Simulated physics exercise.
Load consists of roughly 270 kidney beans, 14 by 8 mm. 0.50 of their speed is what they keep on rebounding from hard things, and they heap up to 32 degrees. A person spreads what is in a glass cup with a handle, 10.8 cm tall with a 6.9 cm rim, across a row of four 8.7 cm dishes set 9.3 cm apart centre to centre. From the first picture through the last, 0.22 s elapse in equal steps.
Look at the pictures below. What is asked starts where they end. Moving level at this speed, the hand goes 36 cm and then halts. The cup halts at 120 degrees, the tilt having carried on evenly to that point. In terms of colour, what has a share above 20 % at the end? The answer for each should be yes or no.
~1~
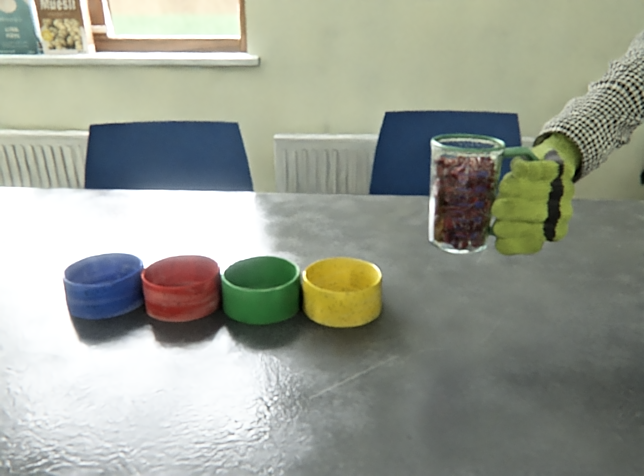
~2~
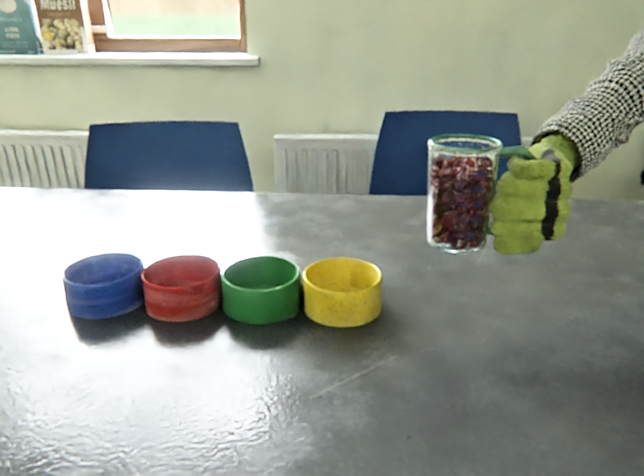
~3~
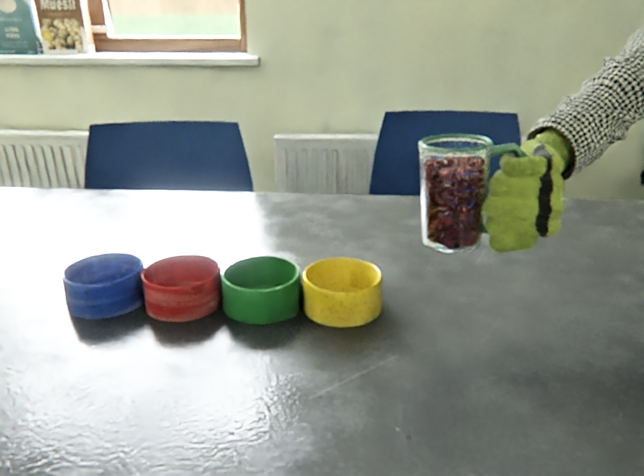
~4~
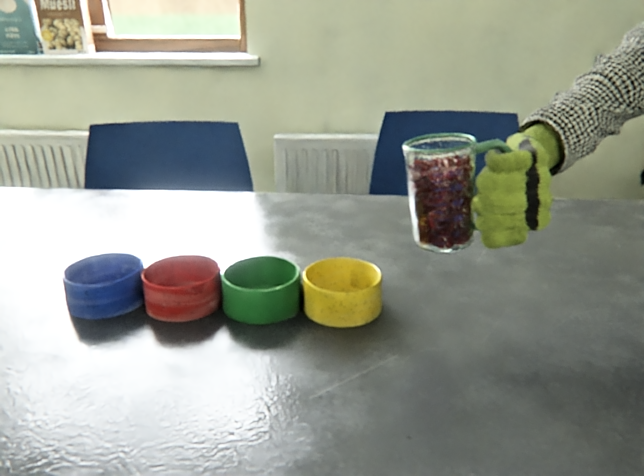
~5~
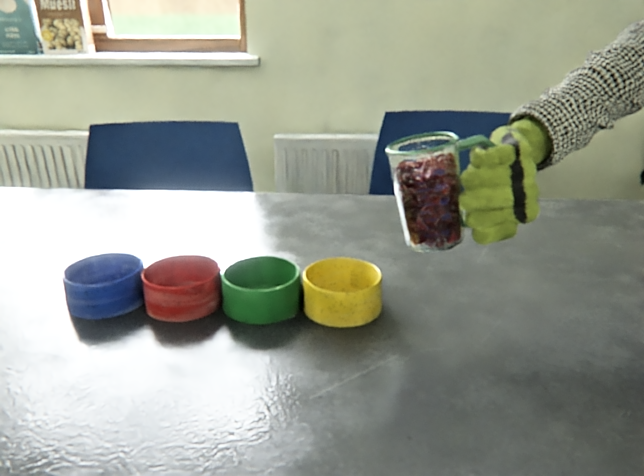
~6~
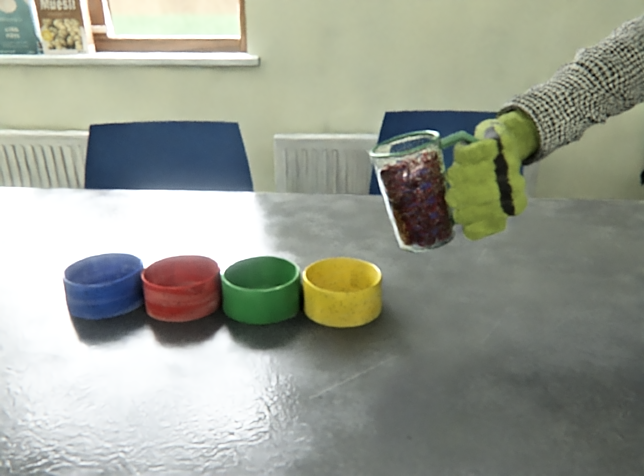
Red - no, blue - yes, green - no, yellow - no, counter - yes.
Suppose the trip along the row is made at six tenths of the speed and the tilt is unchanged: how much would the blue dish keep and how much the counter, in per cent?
Shares: Blue 10, counter 20.
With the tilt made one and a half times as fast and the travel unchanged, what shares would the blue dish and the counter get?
The blue dish would get 50 and the counter 10.
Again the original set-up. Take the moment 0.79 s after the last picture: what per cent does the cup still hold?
Some 95 per cent.
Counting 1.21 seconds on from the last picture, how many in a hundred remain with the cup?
Some 0 per cent of the load.
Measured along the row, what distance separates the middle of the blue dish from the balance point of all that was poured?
It ends up close to 6 cm toward the picture's left edge.
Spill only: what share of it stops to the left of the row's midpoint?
100 per cent.
Then, 0.47 s after the last picture, tilt 67 degrees; cup holds 100 %.
Then, 0.79 s after the last picture, tilt 101 degrees; cup holds 95 %.
Then, 1.21 s after the last picture, tilt 120 degrees; cup holds 0 %, blue 60 %.
In the end, red 0 %, blue 55 %, green 0 %, yellow 0 %, counter 45 %.
